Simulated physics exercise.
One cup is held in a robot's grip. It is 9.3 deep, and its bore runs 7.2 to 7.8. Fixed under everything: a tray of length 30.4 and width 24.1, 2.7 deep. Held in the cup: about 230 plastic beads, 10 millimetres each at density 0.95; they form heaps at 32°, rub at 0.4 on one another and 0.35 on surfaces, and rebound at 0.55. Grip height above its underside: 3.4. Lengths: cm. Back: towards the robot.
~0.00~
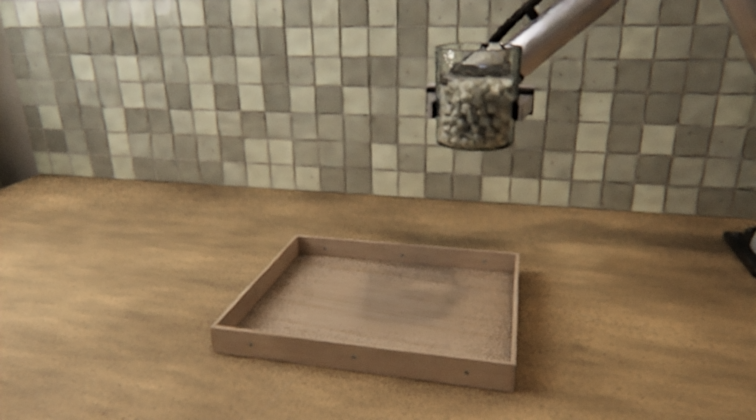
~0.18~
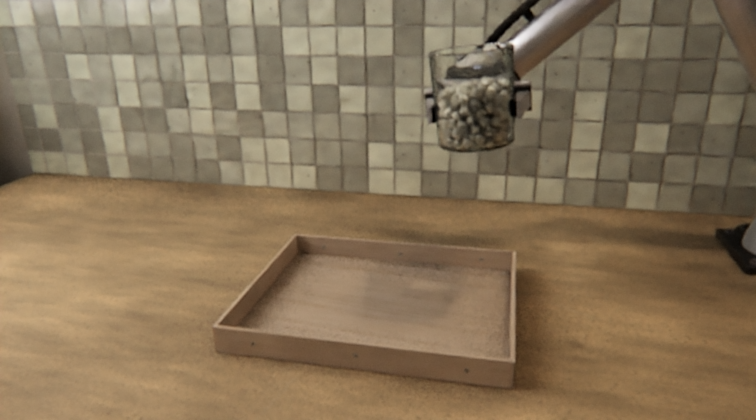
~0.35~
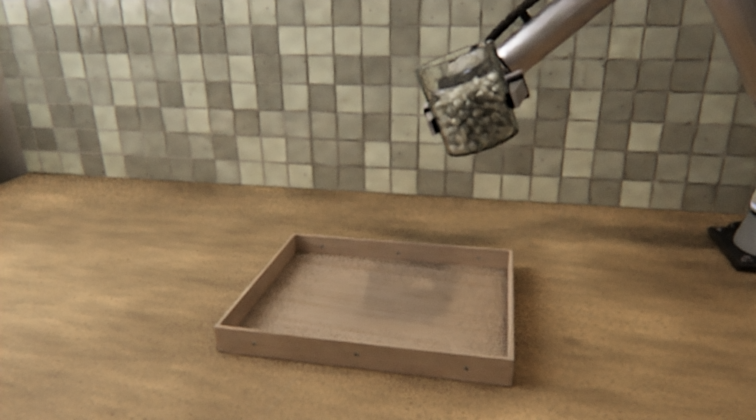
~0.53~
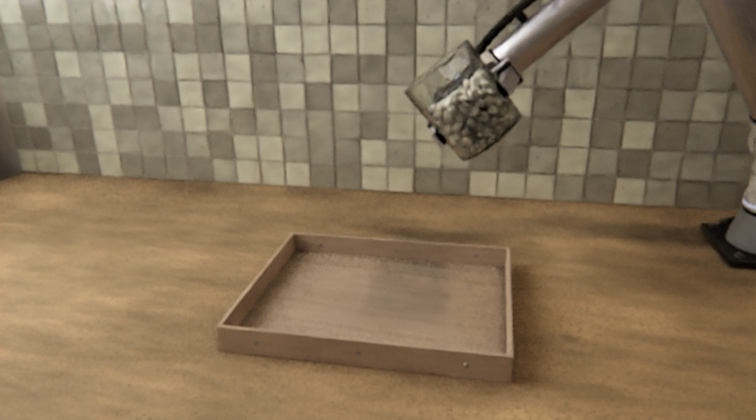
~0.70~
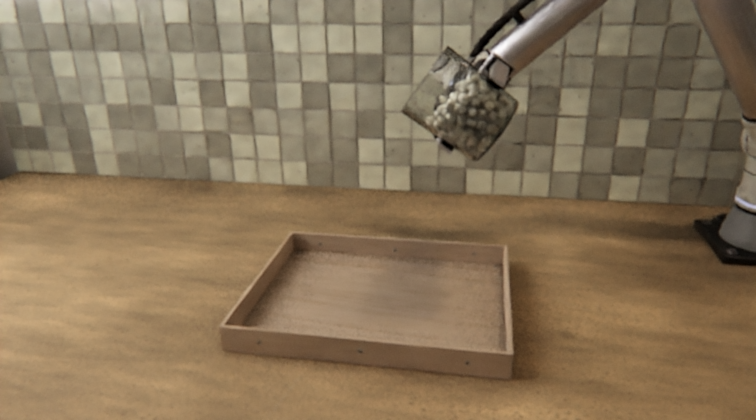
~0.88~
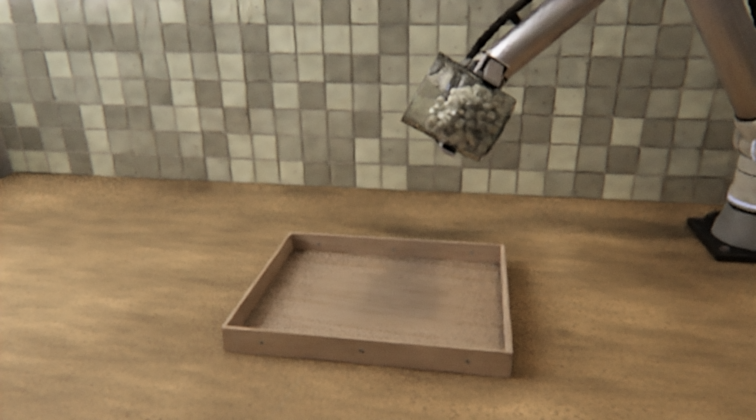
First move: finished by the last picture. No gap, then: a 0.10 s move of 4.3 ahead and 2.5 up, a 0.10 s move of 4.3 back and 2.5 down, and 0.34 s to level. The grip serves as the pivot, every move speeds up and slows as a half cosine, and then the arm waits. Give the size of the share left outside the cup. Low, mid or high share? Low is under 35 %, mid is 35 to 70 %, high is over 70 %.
A mid share.
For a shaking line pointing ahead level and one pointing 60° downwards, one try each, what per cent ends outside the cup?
Roughly 30 per cent, then 0 per cent.
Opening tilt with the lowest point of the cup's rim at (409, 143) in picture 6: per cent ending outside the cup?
Close to 100 in a hundred.
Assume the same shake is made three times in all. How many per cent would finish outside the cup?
In that case, some 80 per cent.
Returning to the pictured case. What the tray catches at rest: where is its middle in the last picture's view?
Roughly at pixel (300, 288).
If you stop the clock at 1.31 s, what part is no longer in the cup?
By then about 55 % is out.
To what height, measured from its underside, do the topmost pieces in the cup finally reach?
6.0 cm.
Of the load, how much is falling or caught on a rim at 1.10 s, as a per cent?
Some 37 percent.
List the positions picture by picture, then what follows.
In the first frame, the cup middle at (476, 97), level; upper third of the load around (477, 96), from x 445 to 510, top at y 85; 232 in the cup.
In the second frame, the cup middle at (474, 98), tilted 6° forward; upper third of the load around (479, 97), from x 440 to 505, top at y 85.
In the third frame, the cup middle at (469, 101), tilted 21° forward; upper third of the load around (478, 99), from x 440 to 510, top at y 80.
In the fourth frame, the cup middle at (464, 104), tilted 40° forward; upper third of the load around (477, 99), from x 440 to 510, top at y 75.
In the fifth frame, the cup middle at (461, 107), tilted 55° forward; upper third of the load around (477, 99), from x 430 to 510, top at y 80.
In the sixth frame, the cup middle at (459, 110), tilted 61° forward; upper third of the load around (478, 103), from x 430 to 505, top at y 90; 232 in the cup.
After 1.10 s, tilted 61° forward, highest piece 28 above the table; 147 in the cup, 85 in flight or on a rim.
After 1.31 s, tilted 14° forward, highest piece 30 above the table; 121 in the tray, 102 in the cup, 1 on the table or floor, 8 in flight or on a rim.
After 1.62 s, level, highest piece 27 above the table; 121 in the tray, 102 in the cup, 9 on the table or floor.
After 2.67 s, level, highest piece 27 above the table; 121 in the tray, 102 in the cup, 9 on the table or floor.
In the end, 121 in the tray, 102 in the cup, 9 on the table or floor. That is 56 % outside the cup.
